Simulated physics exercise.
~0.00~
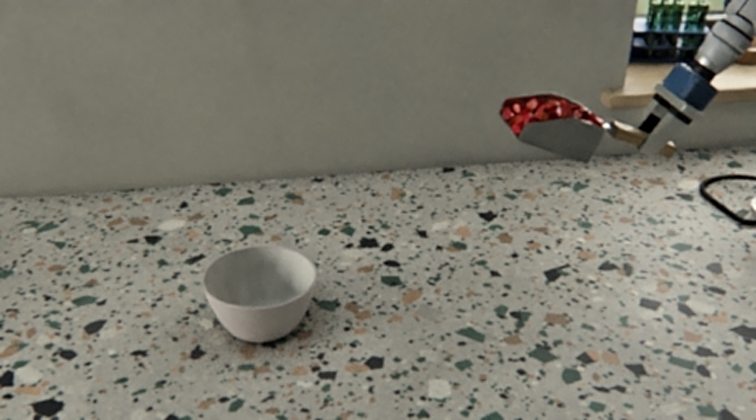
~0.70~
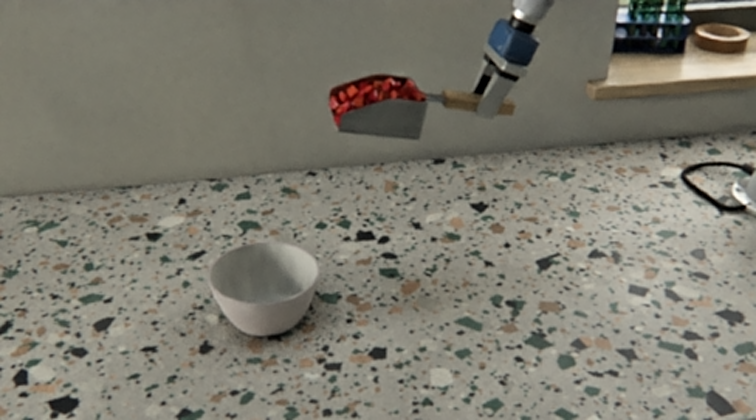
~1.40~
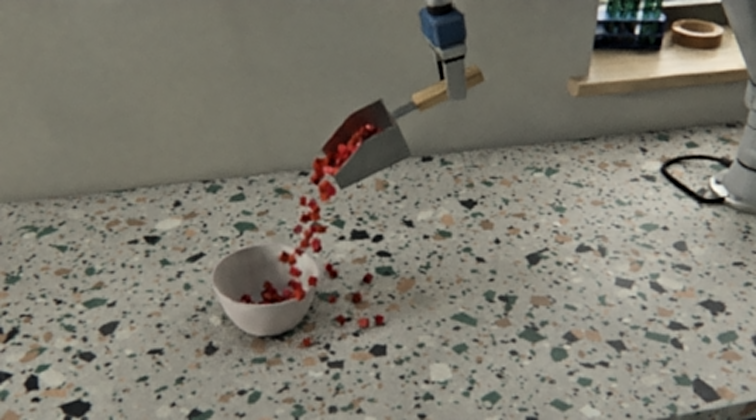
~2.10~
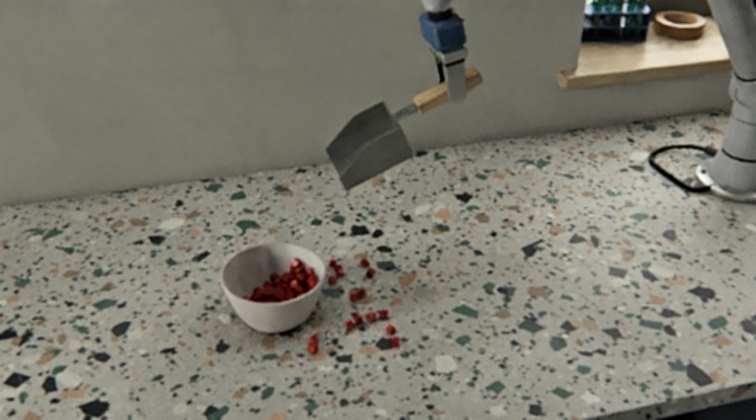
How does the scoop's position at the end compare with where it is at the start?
The scoop starts far to the right of the bowl and ends much farther left, held above the counter just up and to the right of the bowl.
